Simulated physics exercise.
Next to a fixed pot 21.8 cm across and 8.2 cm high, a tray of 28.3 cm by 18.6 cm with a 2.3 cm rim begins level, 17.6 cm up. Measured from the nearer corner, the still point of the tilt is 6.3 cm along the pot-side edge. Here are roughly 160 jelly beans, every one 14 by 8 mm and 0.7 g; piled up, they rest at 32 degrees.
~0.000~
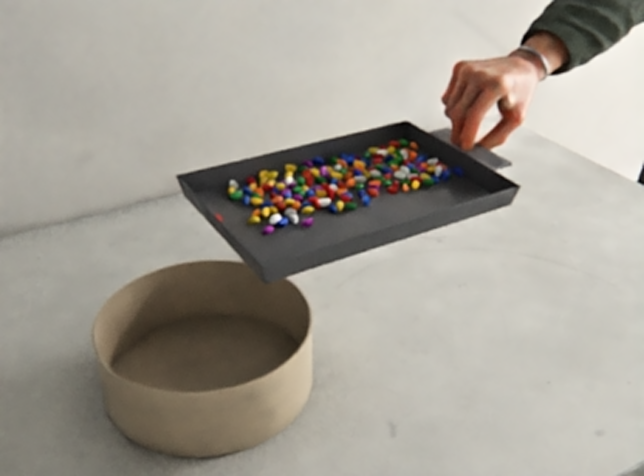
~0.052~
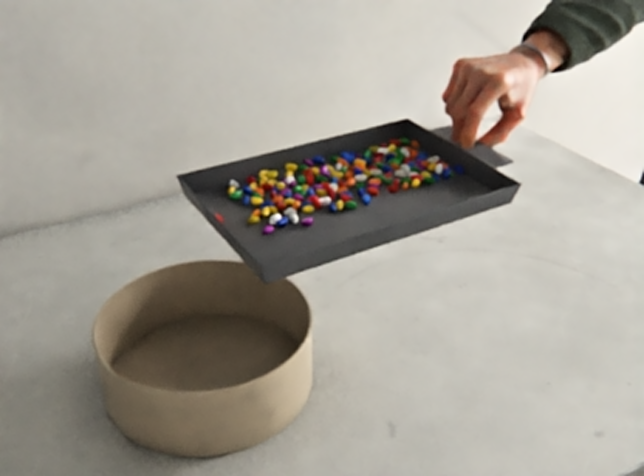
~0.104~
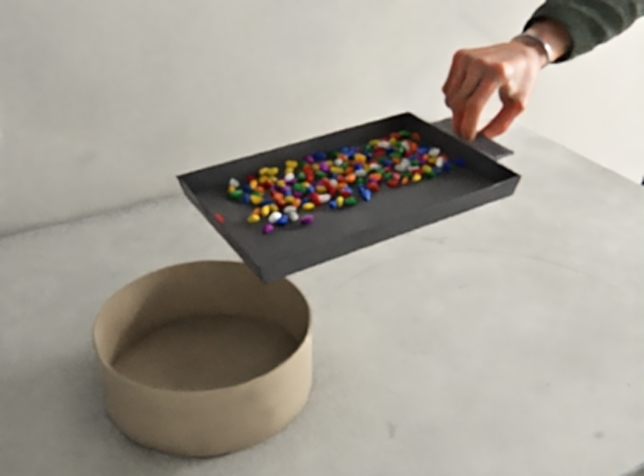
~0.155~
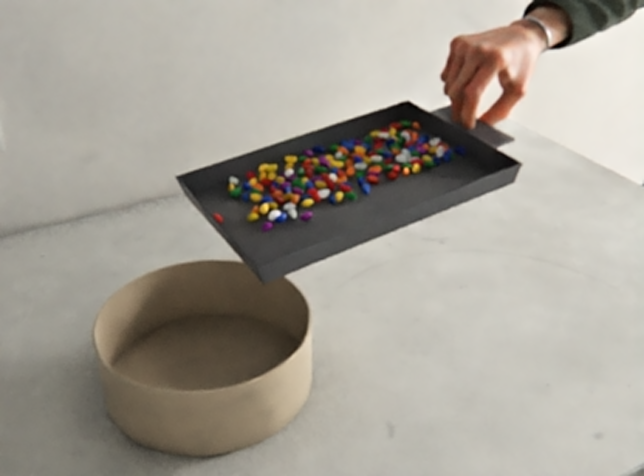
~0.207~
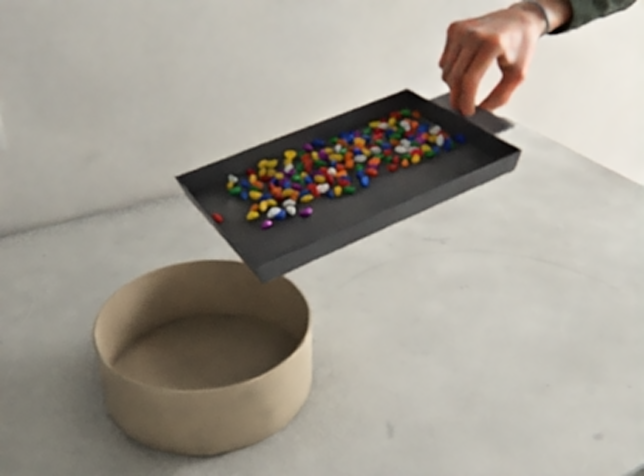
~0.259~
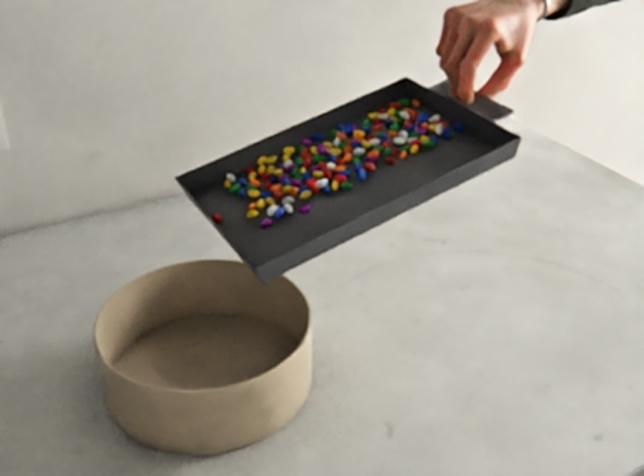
The clip shows a hand at the right raising one end of a dark rectangular tray of multicoloured jelly beans, tilting it gradually toward the left above a round beige pot, while the beans stay spread in roughly the same area.
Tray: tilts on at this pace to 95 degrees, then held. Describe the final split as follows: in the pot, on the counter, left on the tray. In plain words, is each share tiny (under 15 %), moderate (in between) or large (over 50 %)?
At the end, pot: That should get more than half. Counter: That should get only a little. Tray: That should get only a little.
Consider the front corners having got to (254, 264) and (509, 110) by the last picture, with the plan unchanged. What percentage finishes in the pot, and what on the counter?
The pot gets 95 and the counter 5.
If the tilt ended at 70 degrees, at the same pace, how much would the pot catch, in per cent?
Around 20 %, I reckon.
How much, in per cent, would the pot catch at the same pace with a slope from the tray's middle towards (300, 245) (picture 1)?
About 65 per cent.
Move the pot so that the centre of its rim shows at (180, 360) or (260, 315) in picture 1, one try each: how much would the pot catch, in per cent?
About 75 and 55 per cent.
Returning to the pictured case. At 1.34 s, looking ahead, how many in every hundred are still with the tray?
Some 80 per cent of the load.
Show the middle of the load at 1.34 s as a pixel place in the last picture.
(207, 217), roughly.
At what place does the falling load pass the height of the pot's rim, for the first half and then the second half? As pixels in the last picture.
Early half: About (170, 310); late half: (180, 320).
After 0.91 s, tilt 51 degrees; the tray holds 100 %, the pot 0 %.
After 1.34 s, tilt 77 degrees; the tray holds 80 %, the pot 20 %.
After 1.85 s, tilt 95 degrees; the tray holds 15 %, the pot 70 %.
At rest (3.5 s), pot 100 %, counter 0 %, tray 0 %.
